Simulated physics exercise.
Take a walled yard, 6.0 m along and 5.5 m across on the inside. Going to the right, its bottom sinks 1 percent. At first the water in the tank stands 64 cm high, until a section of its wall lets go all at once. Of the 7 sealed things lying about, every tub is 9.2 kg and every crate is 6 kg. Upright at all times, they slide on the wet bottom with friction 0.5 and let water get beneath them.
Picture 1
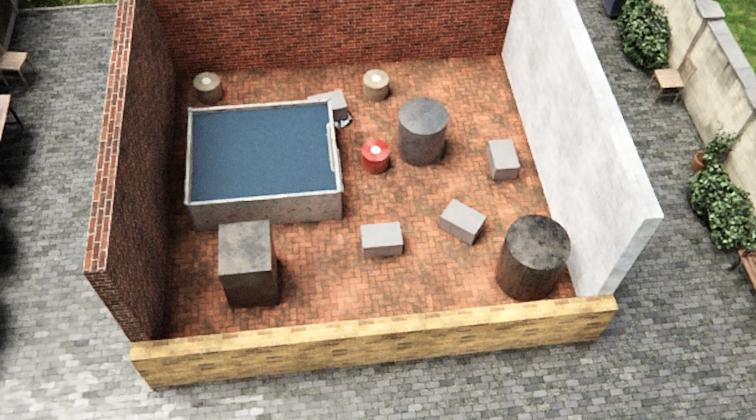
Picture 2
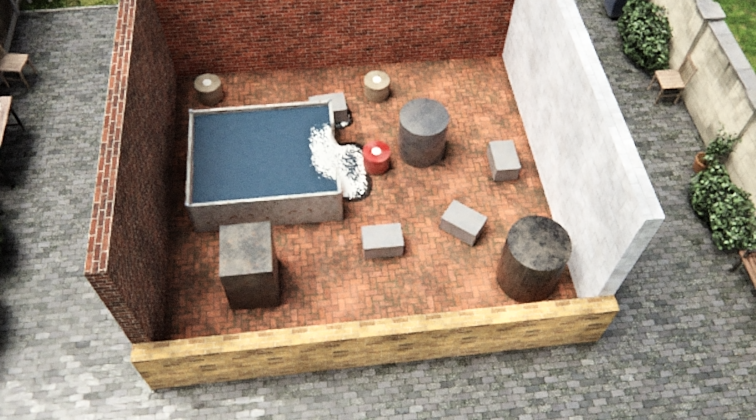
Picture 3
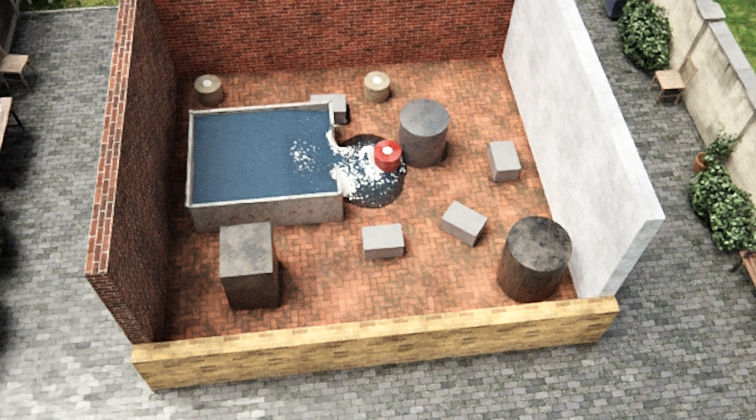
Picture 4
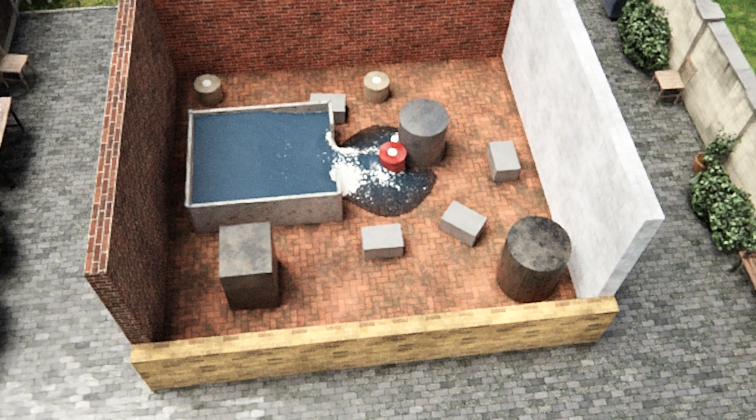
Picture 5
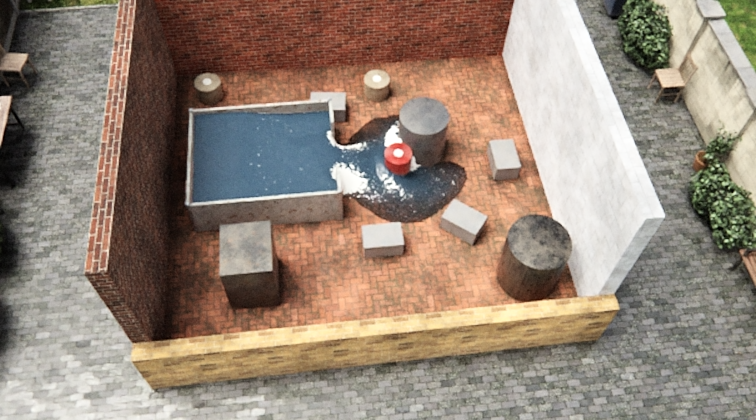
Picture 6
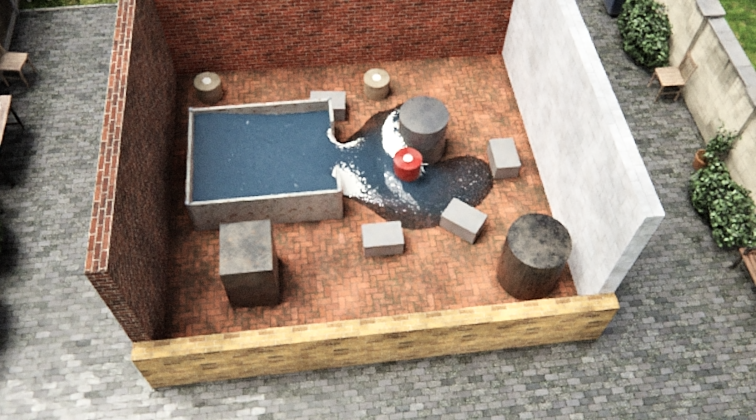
Water pours from the tank's right side across the brick floor, pushing the red tub right.
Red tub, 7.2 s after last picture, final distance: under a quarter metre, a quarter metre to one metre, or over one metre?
The way I see it, it gets displaced a long stretch.
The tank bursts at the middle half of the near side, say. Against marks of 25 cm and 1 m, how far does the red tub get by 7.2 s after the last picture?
So the red tub keeps its position.
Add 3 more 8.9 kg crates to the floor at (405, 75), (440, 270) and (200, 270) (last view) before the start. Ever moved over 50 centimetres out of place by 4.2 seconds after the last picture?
In order: Above it, above it, below it.
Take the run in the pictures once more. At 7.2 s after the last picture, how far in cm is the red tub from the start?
I'd estimate some 250 centimetres.
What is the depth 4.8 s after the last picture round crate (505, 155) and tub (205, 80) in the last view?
Close to 9 and 2 centimetres.
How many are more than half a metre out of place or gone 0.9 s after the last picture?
I get 1.
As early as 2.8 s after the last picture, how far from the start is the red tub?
200 cm or so by then.
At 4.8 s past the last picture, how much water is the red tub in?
Depth: About 10 cm.
Then, 0.9 s after the last picture the red tub is near (486, 198), 2.0 m from its start, afloat; 2 afloat.
Then, 2.8 s after the last picture the red tub is near (506, 163), 2.1 m from its start, afloat; 3 afloat.
Then, 4.8 s after the last picture the red tub is near (461, 148), 1.4 m from its start, afloat; 3 afloat.
Then, 7.2 s after the last picture the red tub is near (515, 206), 2.4 m from its start, afloat; 7 afloat.
